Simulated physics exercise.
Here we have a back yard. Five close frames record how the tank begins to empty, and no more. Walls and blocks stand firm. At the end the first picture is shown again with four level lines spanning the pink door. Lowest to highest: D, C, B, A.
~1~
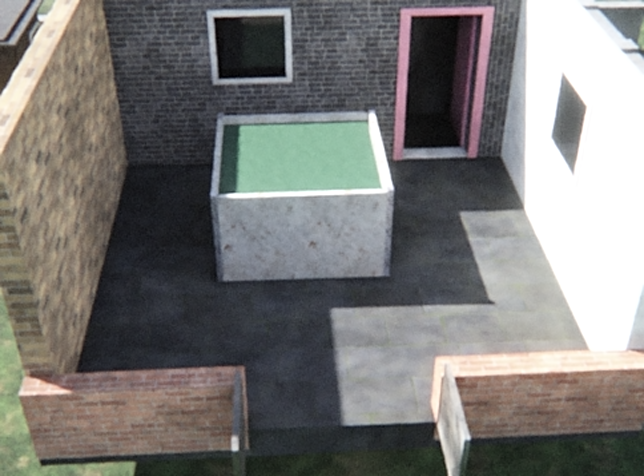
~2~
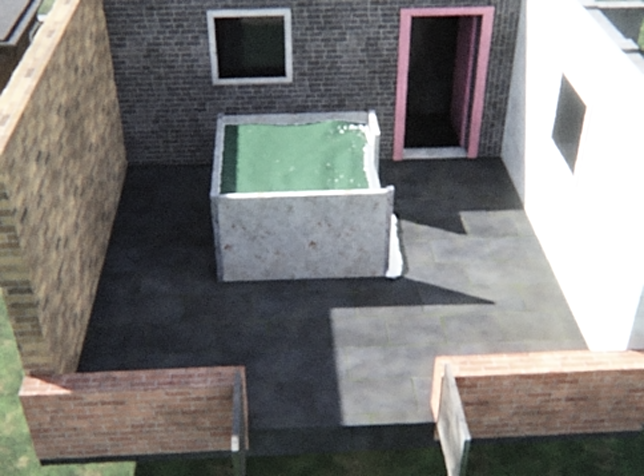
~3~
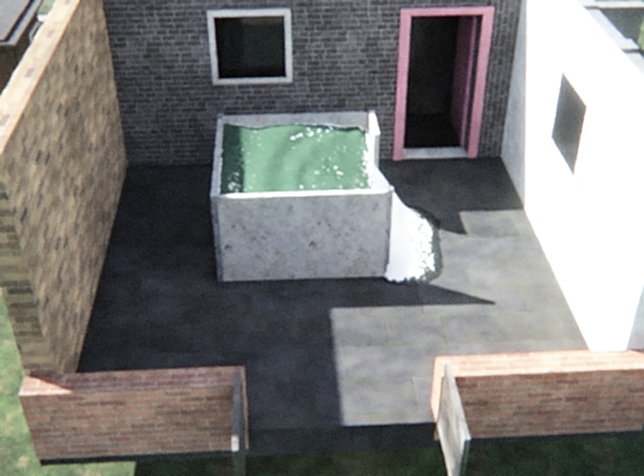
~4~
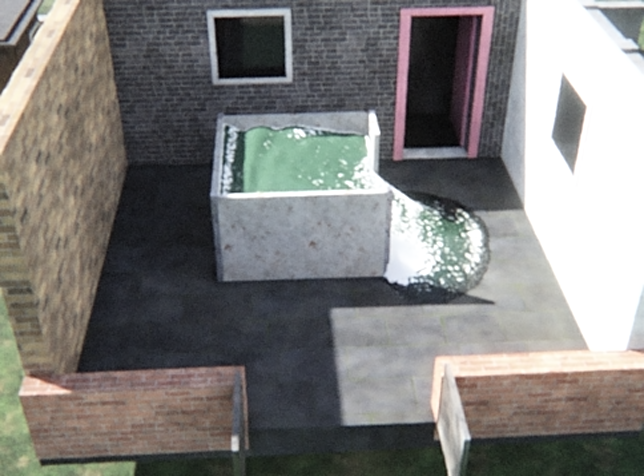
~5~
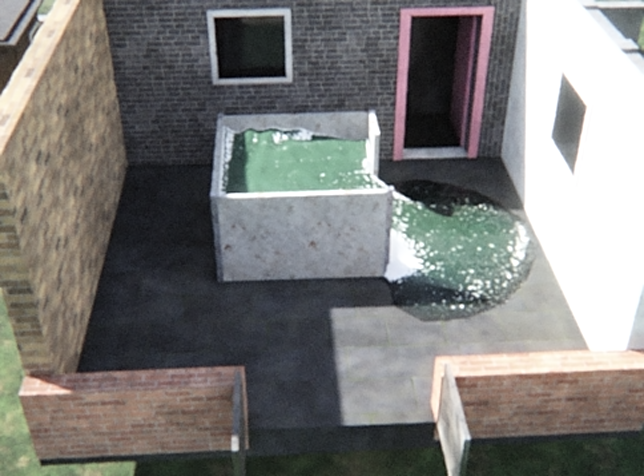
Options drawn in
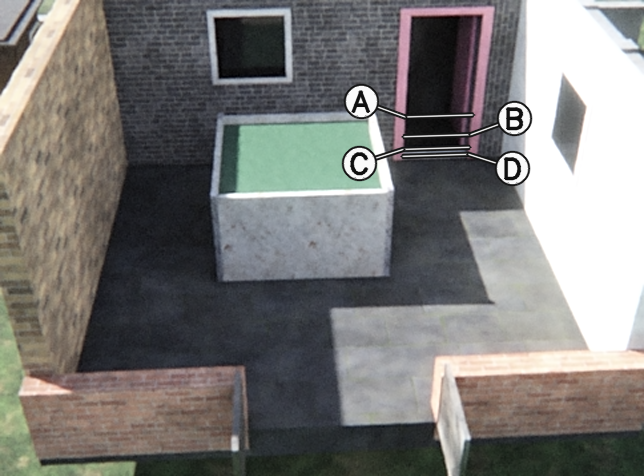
In a walled back yard with a pink doorway and an open gate, green water sits still in a square grey tank. The water stirs and white foam pours out at the tank's right side, then spreads rightward over the dark ground in a widening, rounded green pool flecked with white.
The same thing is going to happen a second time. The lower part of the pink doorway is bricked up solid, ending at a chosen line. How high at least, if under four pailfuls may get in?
I would pick mark B.
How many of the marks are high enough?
Two of the four.
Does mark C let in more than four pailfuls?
Yes, it does.
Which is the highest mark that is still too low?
That would be C.
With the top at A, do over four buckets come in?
No.
On the marked copy, A at (438, 115); B at (437, 135); C at (436, 148); D at (435, 155); from the bottom up D, C, B, A.
For mark A, nothing gets over.
For mark B, a splash gets over, under a bucket.
For mark C, about 13 bucketfuls get in.
For mark D, dozens of bucketfuls pour in.
